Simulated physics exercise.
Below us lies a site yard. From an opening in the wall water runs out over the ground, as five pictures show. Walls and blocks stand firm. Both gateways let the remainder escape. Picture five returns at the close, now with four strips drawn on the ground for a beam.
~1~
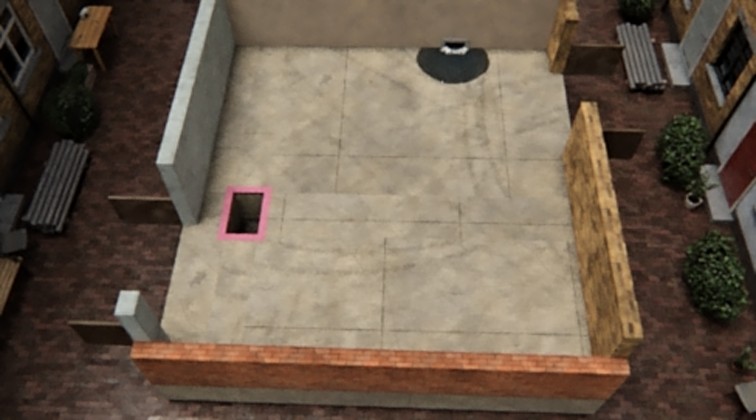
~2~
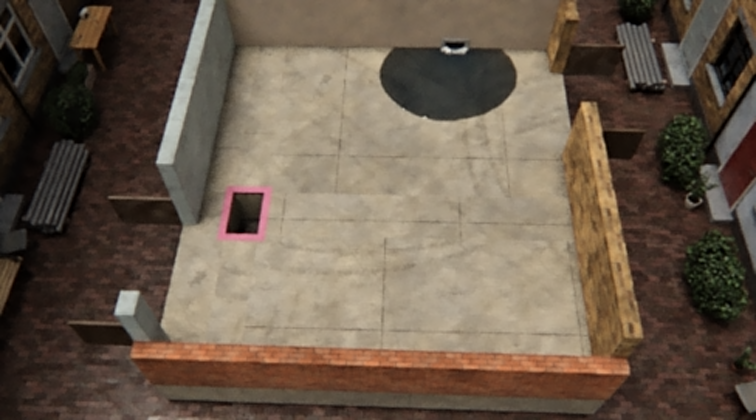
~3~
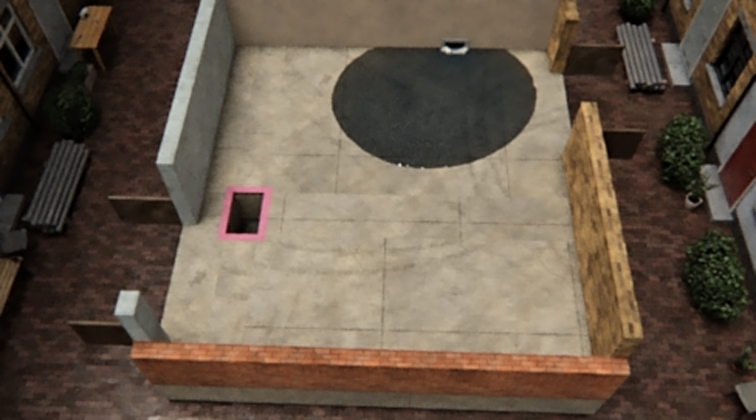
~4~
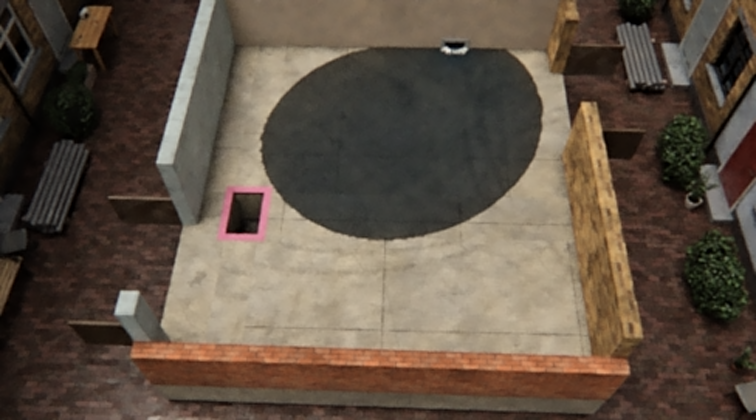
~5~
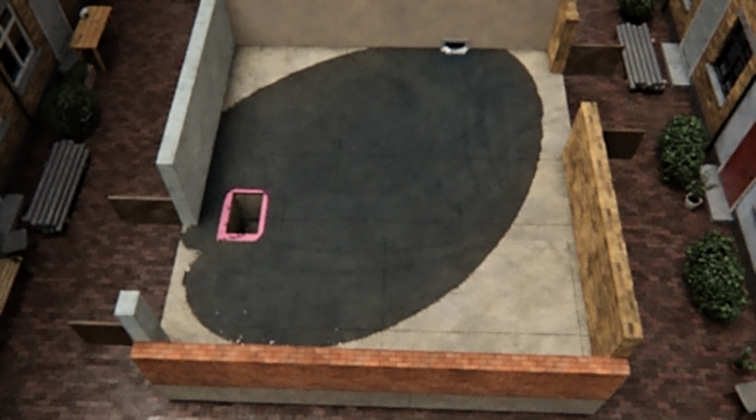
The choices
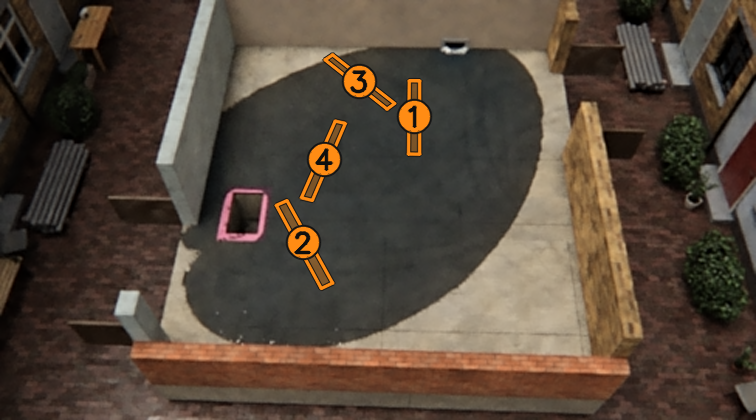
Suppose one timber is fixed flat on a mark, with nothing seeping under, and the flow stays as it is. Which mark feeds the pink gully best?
Choose 2.
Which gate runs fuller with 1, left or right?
More leaves on the left.
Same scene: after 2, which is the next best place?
3 it is.
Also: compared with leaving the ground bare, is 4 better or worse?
Worse.
On the marked copy, 1 from (414, 154) to (414, 80); 2 from (281, 202) to (326, 285); 3 from (328, 57) to (390, 106); 4 from (306, 199) to (340, 122).
If 1 is chosen, about 14 % of the stream runs into the pink gully, about 86 % out by the gates.
If 2 is chosen, about 28 % of the stream runs into the pink gully, about 72 % out by the gates.
If 3 is chosen, about 19 % of the stream runs into the pink gully, about 81 % out by the gates.
If 4 is chosen, about 11 % of the stream runs into the pink gully, about 89 % out by the gates.
